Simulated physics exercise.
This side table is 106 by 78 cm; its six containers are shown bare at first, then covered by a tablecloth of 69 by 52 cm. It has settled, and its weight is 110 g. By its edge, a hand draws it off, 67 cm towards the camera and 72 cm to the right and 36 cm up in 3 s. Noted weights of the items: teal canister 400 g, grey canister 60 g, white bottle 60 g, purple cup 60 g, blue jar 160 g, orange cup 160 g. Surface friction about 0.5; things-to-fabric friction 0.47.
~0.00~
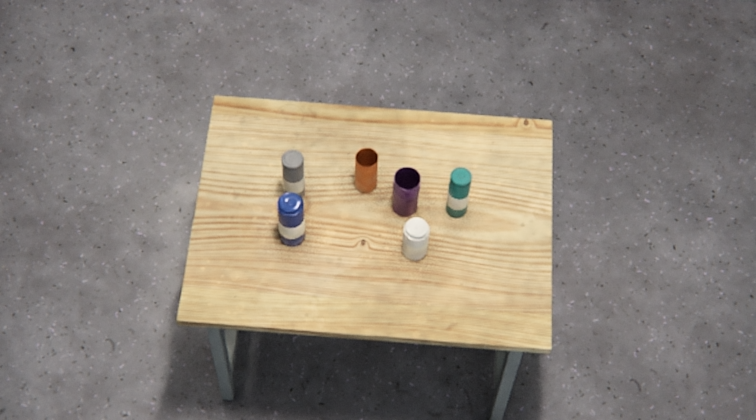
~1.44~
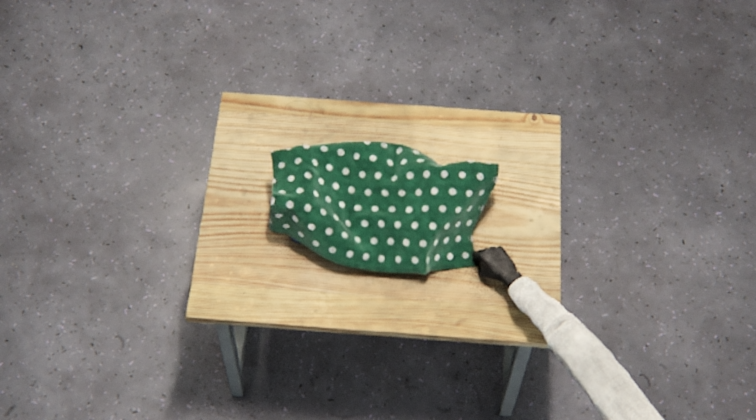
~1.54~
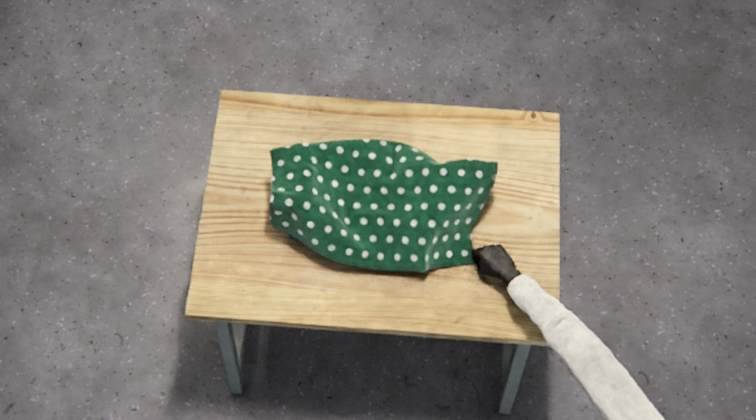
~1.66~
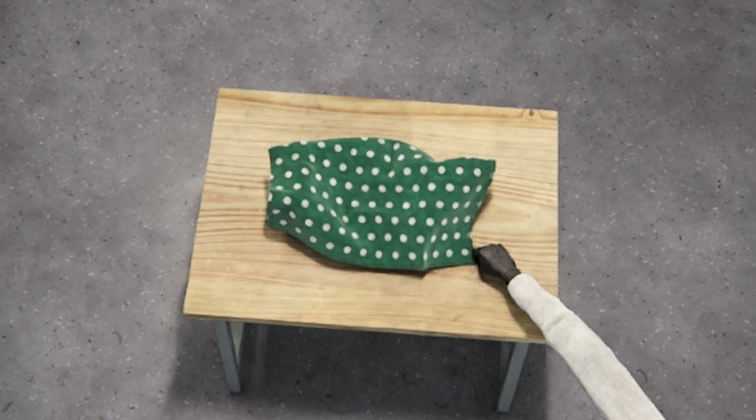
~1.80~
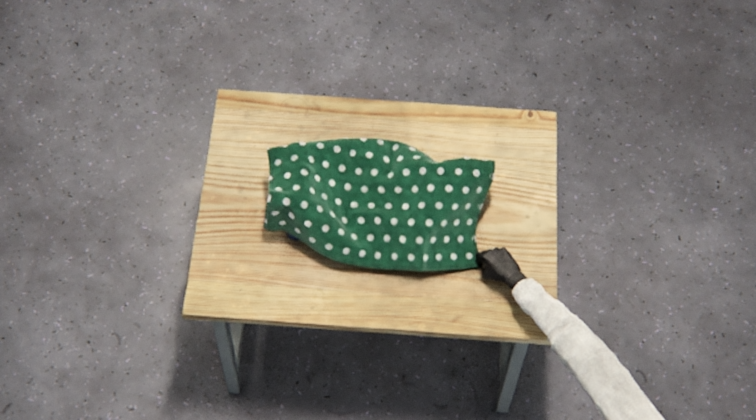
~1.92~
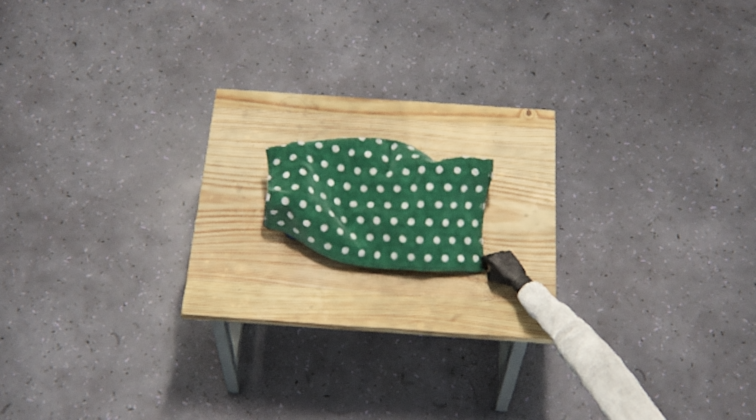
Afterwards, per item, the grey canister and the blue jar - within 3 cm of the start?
The grey canister does not stay where it was; the blue jar stays roughly where it was.
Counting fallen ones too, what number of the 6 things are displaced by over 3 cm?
Tally: 4.
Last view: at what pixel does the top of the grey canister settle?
The top ends up close to (358, 190) in the last picture.
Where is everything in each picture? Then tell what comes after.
The first picture shows grey canister (292, 159), 19 cm tall; white bottle (417, 227), 13 cm tall; blue jar (290, 202), 20 cm tall; purple cup (407, 178), 16 cm tall; teal canister (461, 176), 19 cm tall; orange cup (367, 157), 15 cm tall.
The second picture shows tablecloth corners (269, 227) (280, 182) (487, 189); grip (478, 266).
The third picture shows tablecloth corners (270, 222) (280, 182); grip (477, 263).
The fourth picture shows tablecloth corners (266, 223) (278, 179); grip (477, 263).
The fifth picture shows tablecloth corners (264, 227) (276, 179); grip (481, 267).
The sixth picture shows tablecloth corners (264, 224) (275, 178) (481, 186); grip (486, 270).
At 2.6 s, middle of the tablecloth at (419, 232); grey canister on its side, 12 cm off its start, purple cup 6 cm off its start, teal canister 5 cm off its start.
At 3.2 s, middle of the tablecloth at (536, 351); grey canister on its side, 13 cm off its start, purple cup on its side, 15 cm off its start, white bottle on its side, 13 cm off its start.
At 3.9 s, middle of the tablecloth at a place out of view; grey canister on its side, 16 cm off its start at (348, 196), purple cup on its side, 17 cm off its start at (440, 236), white bottle on its side, 15 cm off its start at (442, 278).
At 4.5 s, middle of the tablecloth at a place out of view; grey canister on its side, 18 cm off its start, purple cup on its side, 18 cm off its start, white bottle on its side, 16 cm off its start.
At 5.3 s, middle of the tablecloth at a place out of view; grey canister on its side, 18 cm off its start at (358, 190), blue jar 0 cm off its start at (294, 195), purple cup on its side, 18 cm off its start at (439, 240), white bottle on its side, 16 cm off its start at (440, 281).
